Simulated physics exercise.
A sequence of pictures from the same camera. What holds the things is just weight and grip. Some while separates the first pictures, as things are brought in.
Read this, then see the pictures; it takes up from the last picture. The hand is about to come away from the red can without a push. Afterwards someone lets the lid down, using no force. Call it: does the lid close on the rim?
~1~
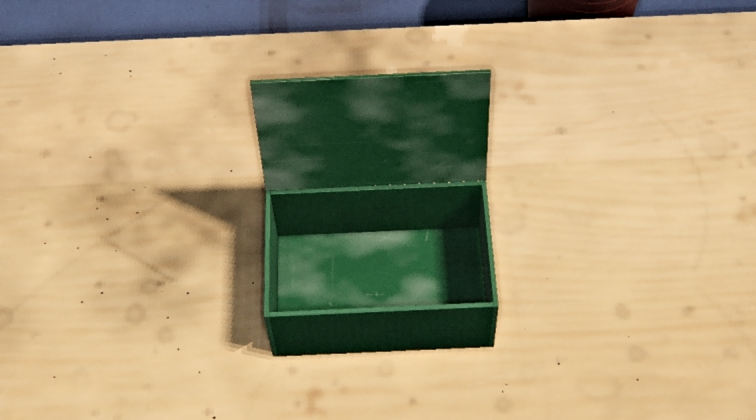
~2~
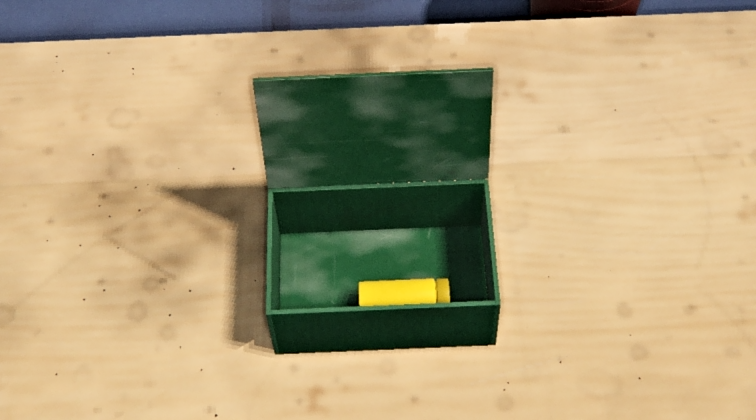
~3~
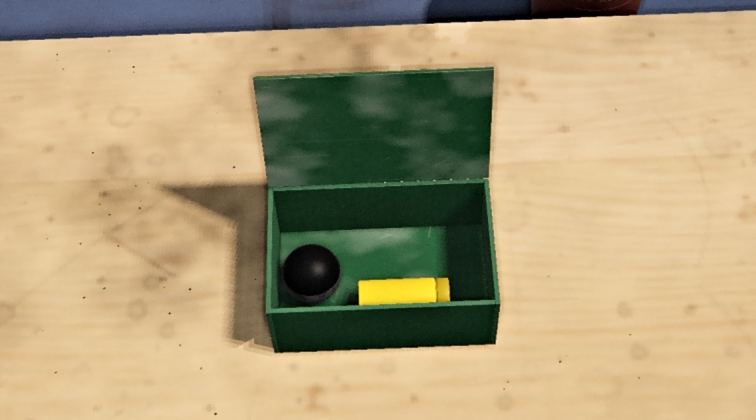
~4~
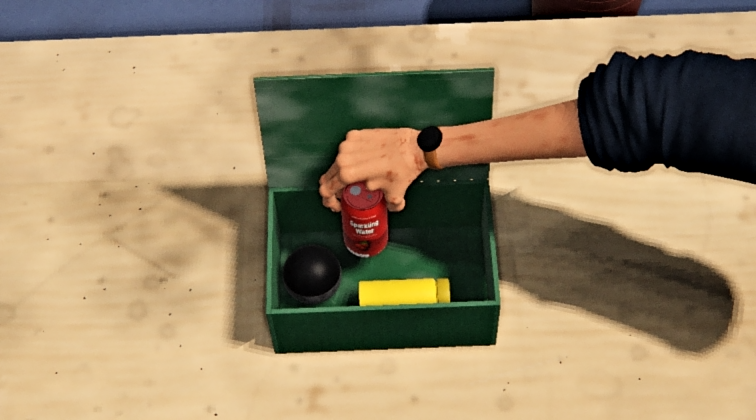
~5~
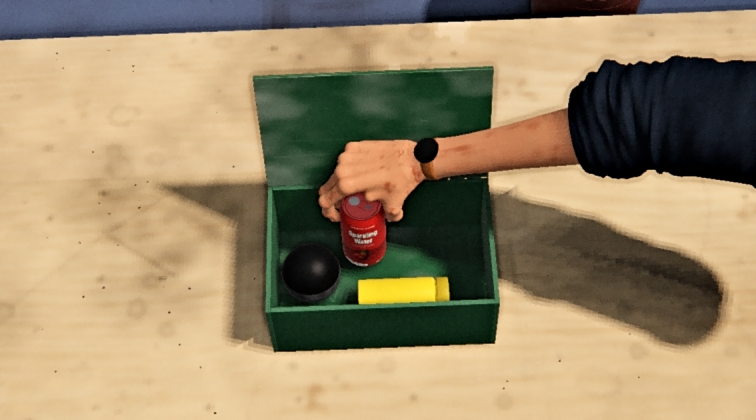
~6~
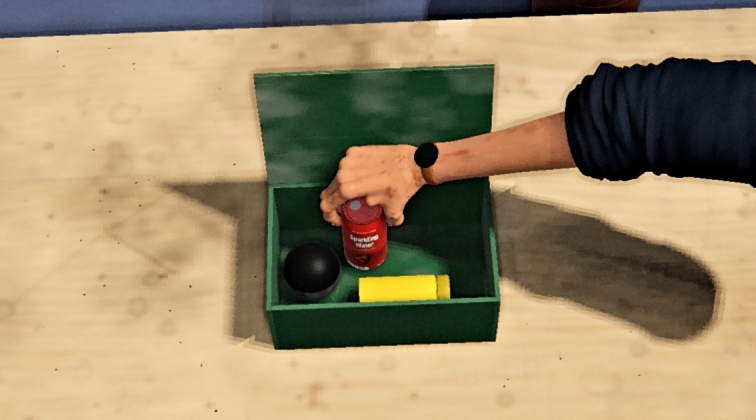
My call is that it fails to close.
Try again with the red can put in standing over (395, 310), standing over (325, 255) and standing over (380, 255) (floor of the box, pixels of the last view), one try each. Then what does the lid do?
Going through the three tries, the lid hangs open, then settles all the way, then hangs open.
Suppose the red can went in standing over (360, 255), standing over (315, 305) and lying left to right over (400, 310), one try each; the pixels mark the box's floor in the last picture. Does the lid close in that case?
On the first attempt the lid remains open a bit, on the second it remains open a bit, and on the third it settles shut.
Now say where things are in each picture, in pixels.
In the first picture, the last thing is not in view yet.
In the second picture, the last thing is not in view yet.
In the third picture, the last thing is not in view yet; black ball (312, 274).
The fourth picture shows still above its spot; red can (365, 218); black ball (312, 275).
The fifth picture shows still above its spot; red can (363, 228); black ball (311, 273).
The sixth picture shows put in, still held; red can (364, 232); black ball (312, 271).
Then, 1.00 s after the last picture, lid starting down.
Then, 1.40 s after the last picture, lid 72° above the rim.
Then, 1.70 s after the last picture, lid 51° above the rim.
Then, 1.90 s after the last picture, lid 35° above the rim.
At rest, lid 31° above the rim; all 3 in place. Seen from the same camera at the end, red can near (365, 235).
